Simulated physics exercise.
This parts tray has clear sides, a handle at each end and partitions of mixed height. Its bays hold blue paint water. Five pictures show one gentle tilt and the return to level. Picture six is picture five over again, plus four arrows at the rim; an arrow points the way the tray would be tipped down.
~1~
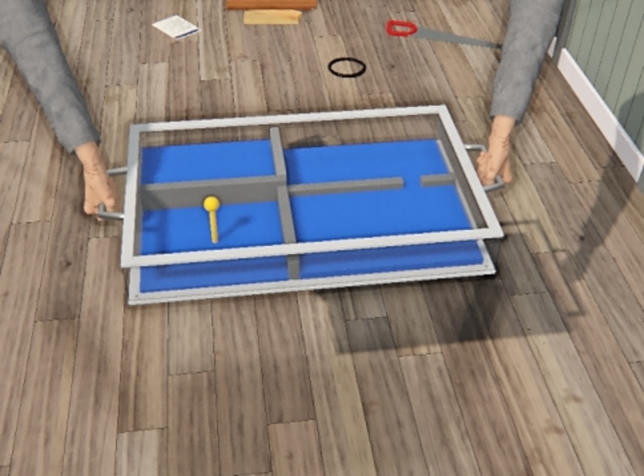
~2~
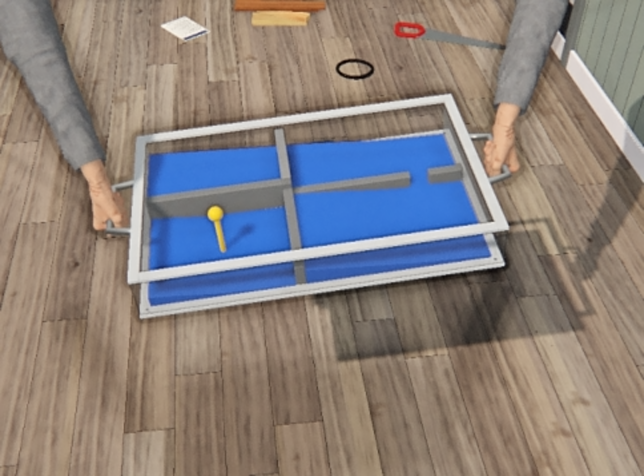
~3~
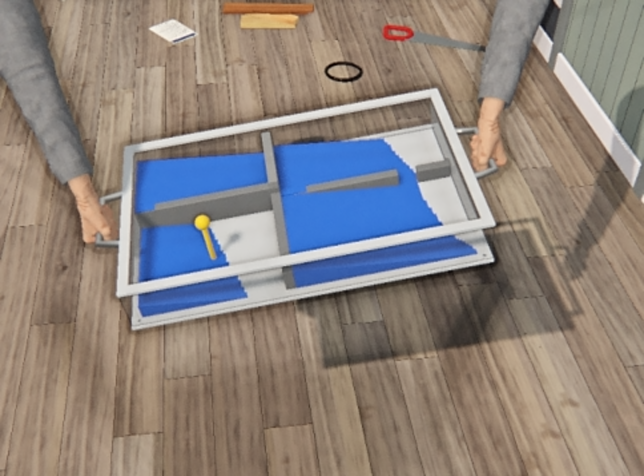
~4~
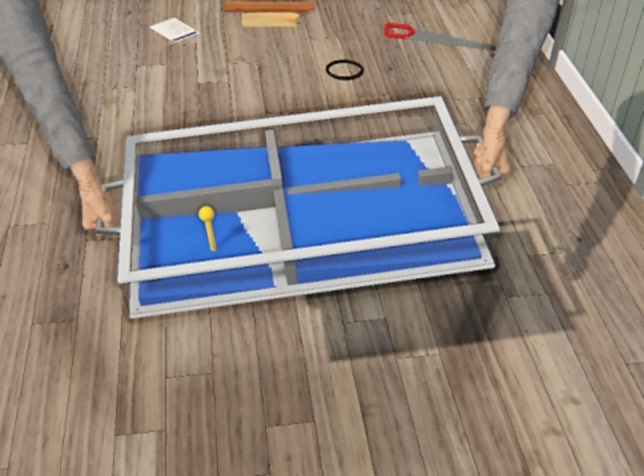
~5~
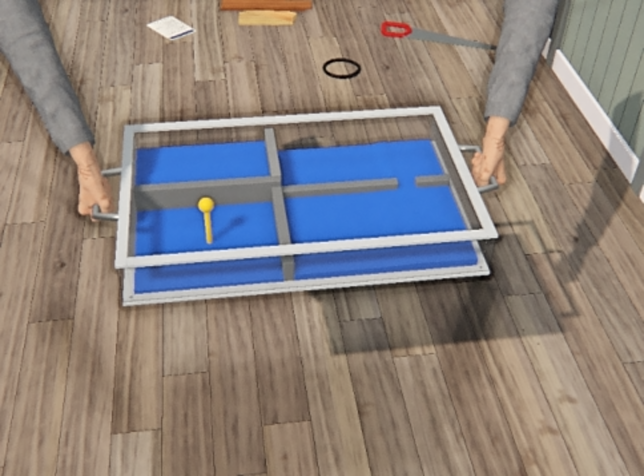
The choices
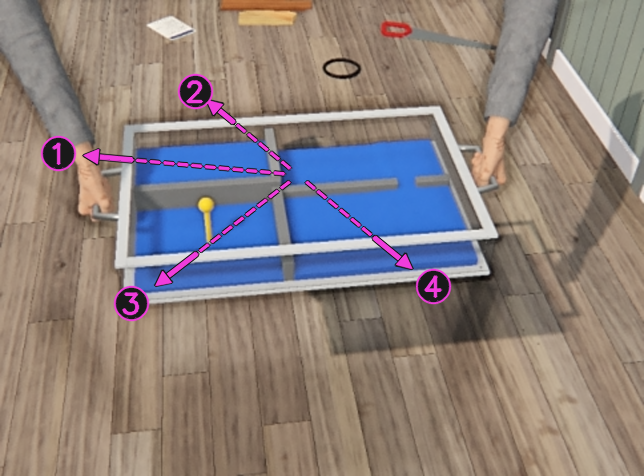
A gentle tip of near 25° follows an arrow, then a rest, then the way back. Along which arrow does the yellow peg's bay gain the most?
Take 3.
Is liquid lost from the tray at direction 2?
Yes, some is lost.
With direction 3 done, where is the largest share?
The front left bay.
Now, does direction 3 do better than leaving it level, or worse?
Better.
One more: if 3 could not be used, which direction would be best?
That is direction 1.
On the marked copy, 1 ends at (89, 155); 2 ends at (211, 103); 3 ends at (159, 282); 4 ends at (407, 265).
With 1, about 25 % of the liquid ends in the peg's bay; about 22 % goes over the rim.
With 2, about 11 % of the liquid ends in the peg's bay; about 25 % goes over the rim.
With 3, about 35 % of the liquid ends in the peg's bay; about 48 % goes over the rim.
With 4, about 8 % of the liquid ends in the peg's bay; about 38 % goes over the rim.
